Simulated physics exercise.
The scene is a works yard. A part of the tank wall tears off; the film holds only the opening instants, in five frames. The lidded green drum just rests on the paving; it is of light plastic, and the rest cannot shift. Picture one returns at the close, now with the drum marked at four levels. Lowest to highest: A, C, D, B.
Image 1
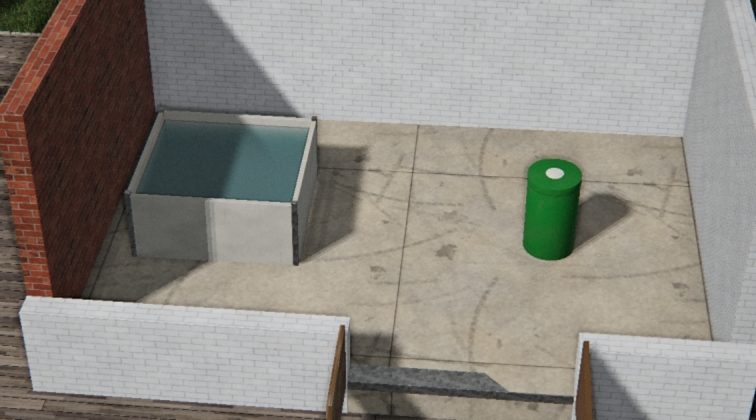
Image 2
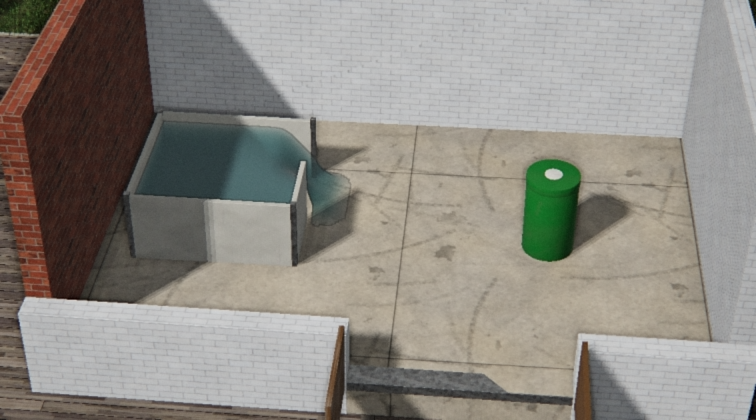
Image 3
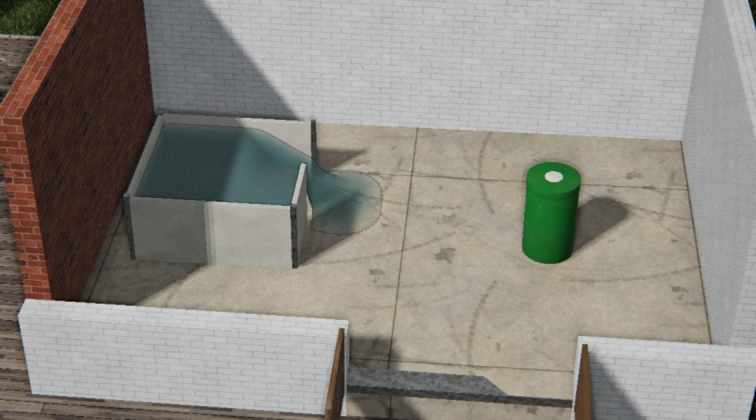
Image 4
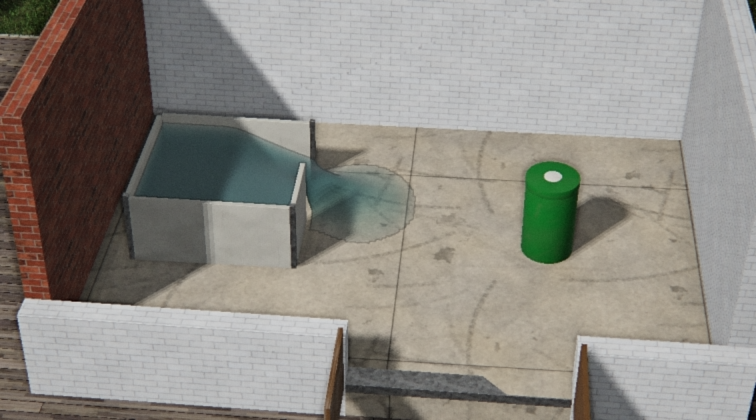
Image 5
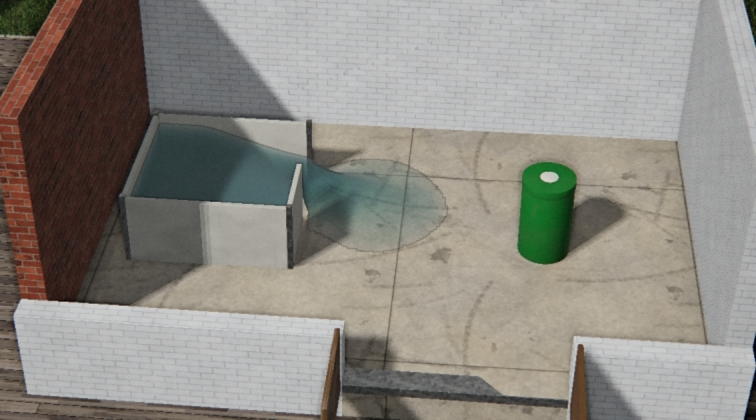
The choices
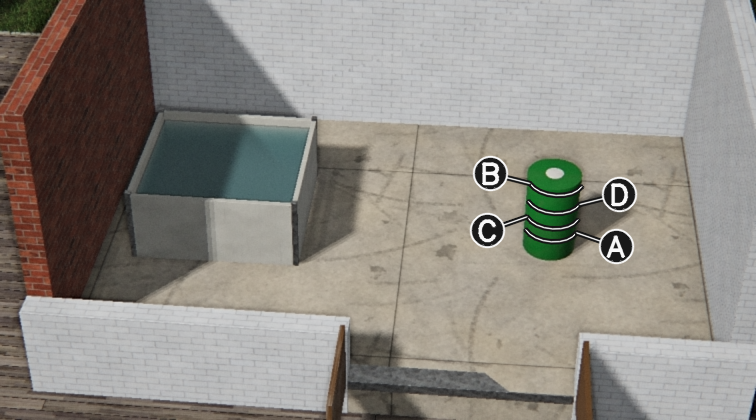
Concrete tank of water opening on its right side, water pouring out and spreading across the yard floor toward a green drum.
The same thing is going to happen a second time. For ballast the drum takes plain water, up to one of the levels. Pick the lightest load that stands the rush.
Line A.
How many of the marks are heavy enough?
All four.
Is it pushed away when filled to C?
No, that is safe.
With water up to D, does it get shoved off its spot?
No, that is safe.
On the marked copy, A at (551, 241); B at (556, 195); C at (552, 228); D at (554, 213); from the bottom up A, C, D, B.
Choosing A, it does not move.
Choosing B, it does not move.
Choosing C, it does not move.
Choosing D, it does not move.
